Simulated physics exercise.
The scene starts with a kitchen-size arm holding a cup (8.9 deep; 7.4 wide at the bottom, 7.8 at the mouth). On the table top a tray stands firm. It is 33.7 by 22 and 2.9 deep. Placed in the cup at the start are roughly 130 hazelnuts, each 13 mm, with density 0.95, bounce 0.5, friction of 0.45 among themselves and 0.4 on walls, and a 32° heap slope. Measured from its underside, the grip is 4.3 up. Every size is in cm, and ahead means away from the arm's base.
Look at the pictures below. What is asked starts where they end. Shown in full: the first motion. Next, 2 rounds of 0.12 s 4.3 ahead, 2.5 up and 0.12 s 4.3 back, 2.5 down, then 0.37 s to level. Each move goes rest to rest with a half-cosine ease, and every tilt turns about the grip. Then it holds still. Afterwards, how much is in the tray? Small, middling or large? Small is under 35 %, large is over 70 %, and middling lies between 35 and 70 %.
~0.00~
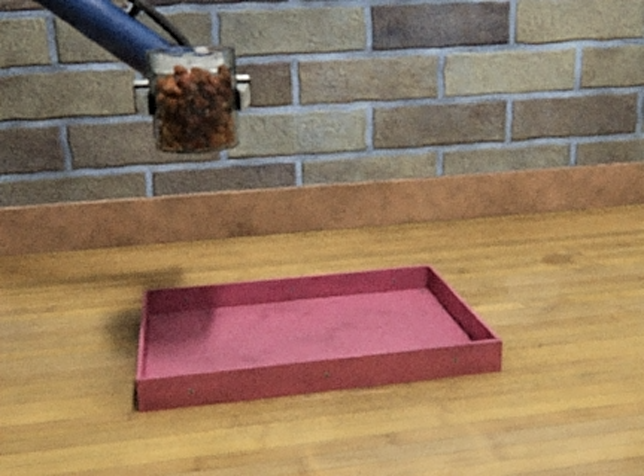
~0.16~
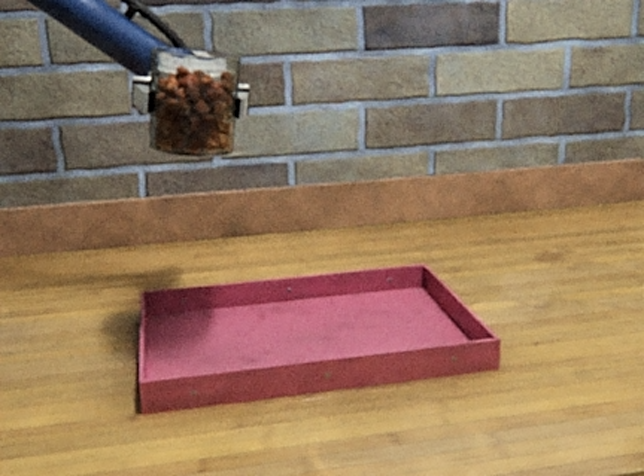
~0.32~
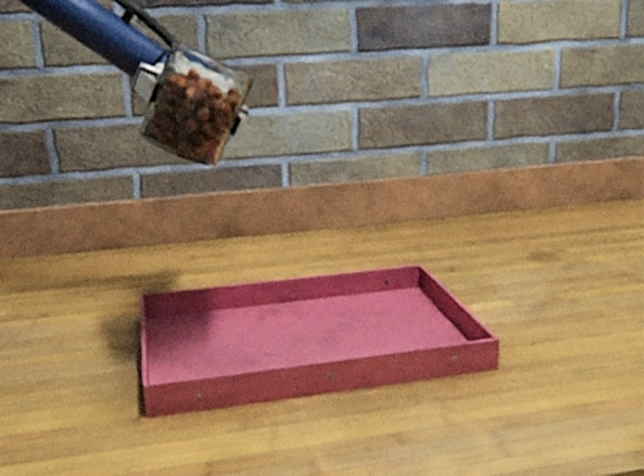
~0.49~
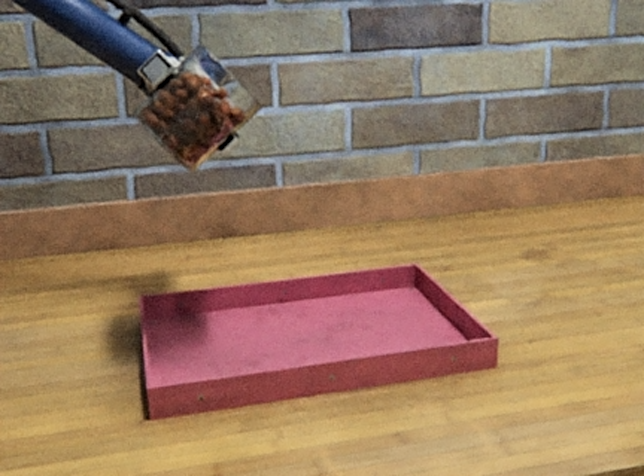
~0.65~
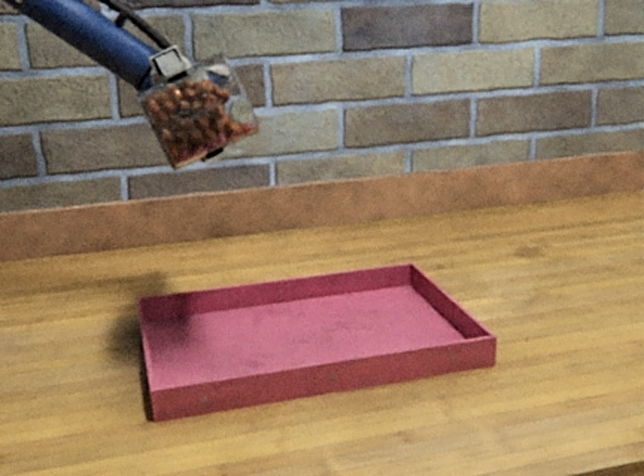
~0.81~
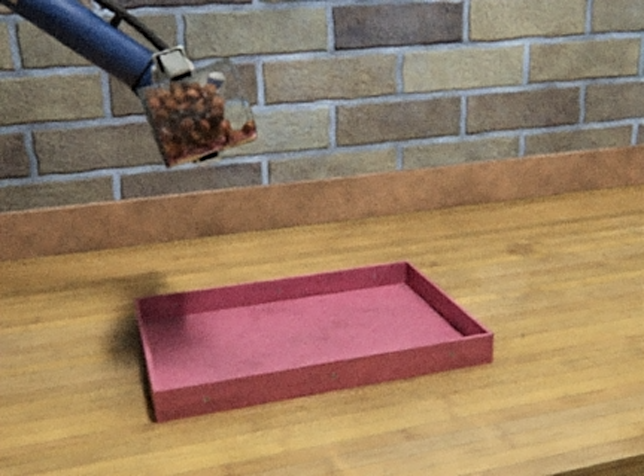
Large, over 70 %.
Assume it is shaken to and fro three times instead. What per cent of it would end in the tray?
90 per cent or so.
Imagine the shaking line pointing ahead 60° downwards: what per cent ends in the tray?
15 %.
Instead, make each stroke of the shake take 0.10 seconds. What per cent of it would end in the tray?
Then roughly 85 percent.
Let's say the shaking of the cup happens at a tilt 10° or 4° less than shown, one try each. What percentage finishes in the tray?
About 60 and 80 %.
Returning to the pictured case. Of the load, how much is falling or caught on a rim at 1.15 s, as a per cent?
I'd put it near 50 per cent.
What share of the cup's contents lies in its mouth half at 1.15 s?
Roughly 35 per cent.
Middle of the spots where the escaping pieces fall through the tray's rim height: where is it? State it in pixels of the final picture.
They come through centred close to (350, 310).
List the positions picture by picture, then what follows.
The first frame shows cup middle at (194, 100), level; upper third of the load around (194, 90), from x 160 to 230, top at y 75; 128 in the cup.
The second frame shows cup middle at (194, 103), tilted 7° forward; upper third of the load around (192, 92), from x 160 to 230, top at y 75.
The third frame shows cup middle at (195, 107), tilted 26° forward; upper third of the load around (190, 97), from x 150 to 235, top at y 75.
The fourth frame shows cup middle at (196, 110), tilted 50° forward; upper third of the load around (186, 98), from x 145 to 235, top at y 80.
The fifth frame shows cup middle at (197, 113), tilted 69° forward; upper third of the load around (183, 100), from x 150 to 245, top at y 85.
The sixth frame shows cup middle at (196, 115), tilted 76° forward; upper third of the load around (181, 102), from x 150 to 250, top at y 90; 128 in the cup.
After 1.15 s, tilted 76° forward, highest piece 29 above the table; 44 in the cup, 20 in the tray, 64 in flight or on a rim.
After 1.49 s, tilted 33° forward, highest piece 26 above the table; 111 in the tray, 11 in the cup, 5 on the table or floor, 1 in flight or on a rim.
After 1.86 s, level, highest piece 25 above the table; 112 in the tray, 11 in the cup, 5 on the table or floor.
After 2.91 s, level, highest piece 25 above the table; 112 in the tray, 11 in the cup, 5 on the table or floor.
At rest, 112 in the tray, 11 in the cup, 5 on the table or floor. That is 88 % in the tray.
